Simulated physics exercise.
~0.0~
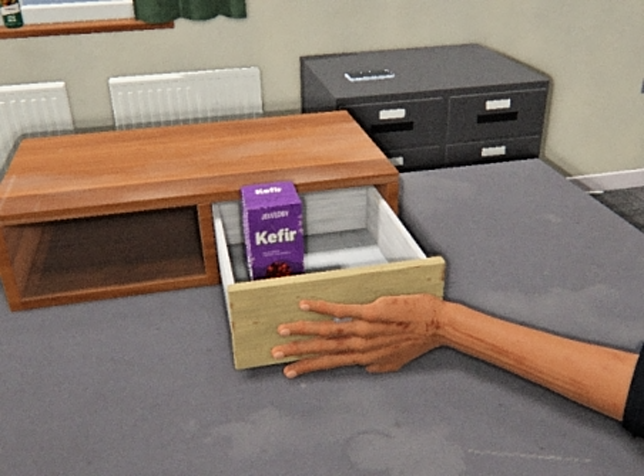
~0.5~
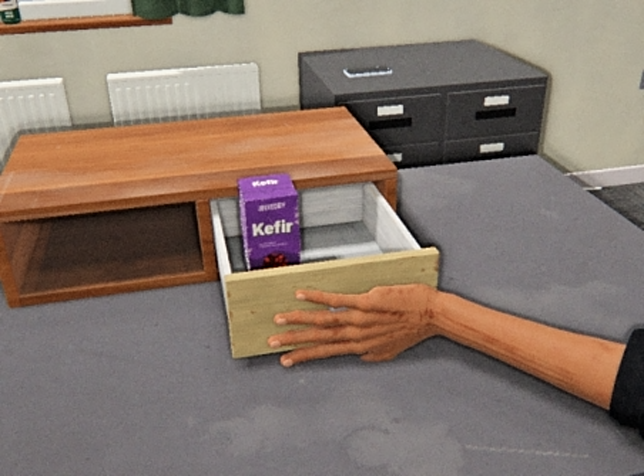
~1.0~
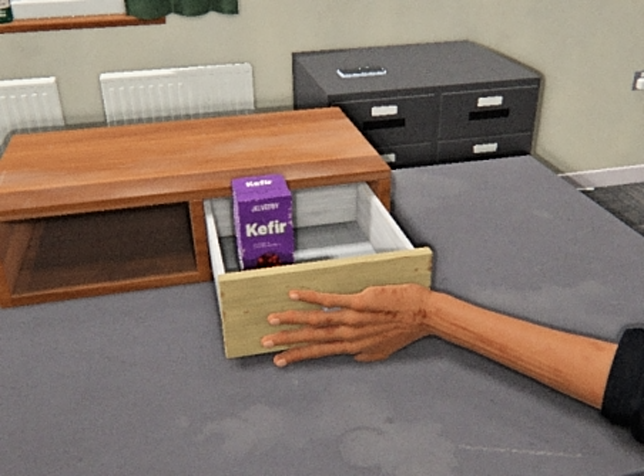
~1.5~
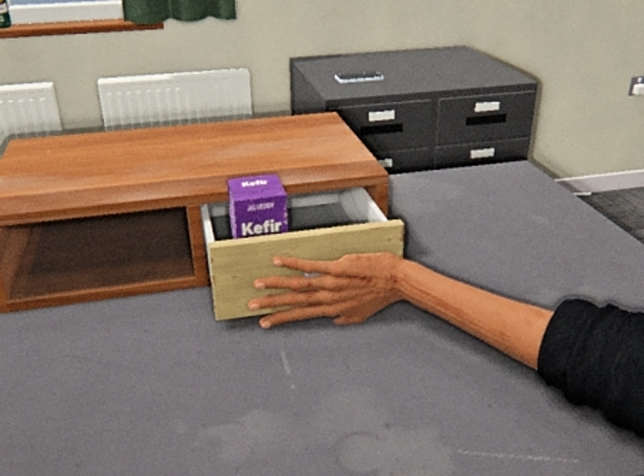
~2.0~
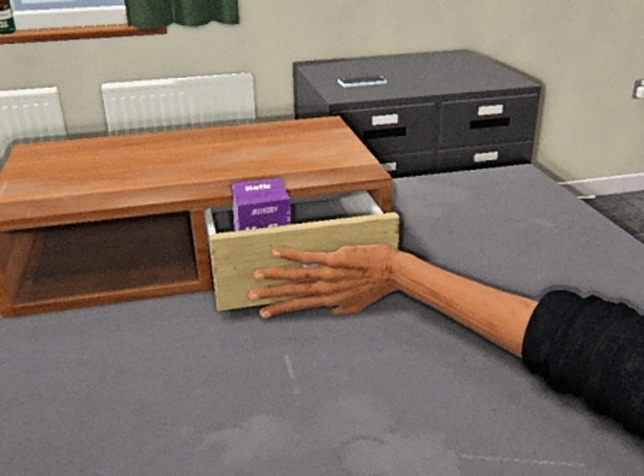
A hand with a dark sleeve reaches in from the right and rests its spread fingers against the pale wooden front of an open drawer, seen from slightly above across a grey tabletop. The drawer sits in the right side of a low reddish-brown wooden chest, with a purple Kefir carton standing upright inside. Behind are a dark filing cabinet and white radiators against a pale wall. The hand pushes the drawer partway inward, carrying the carton back toward the chest's top edge. There the drawer jams, still partly open, with the carton upright and the hand against the front.
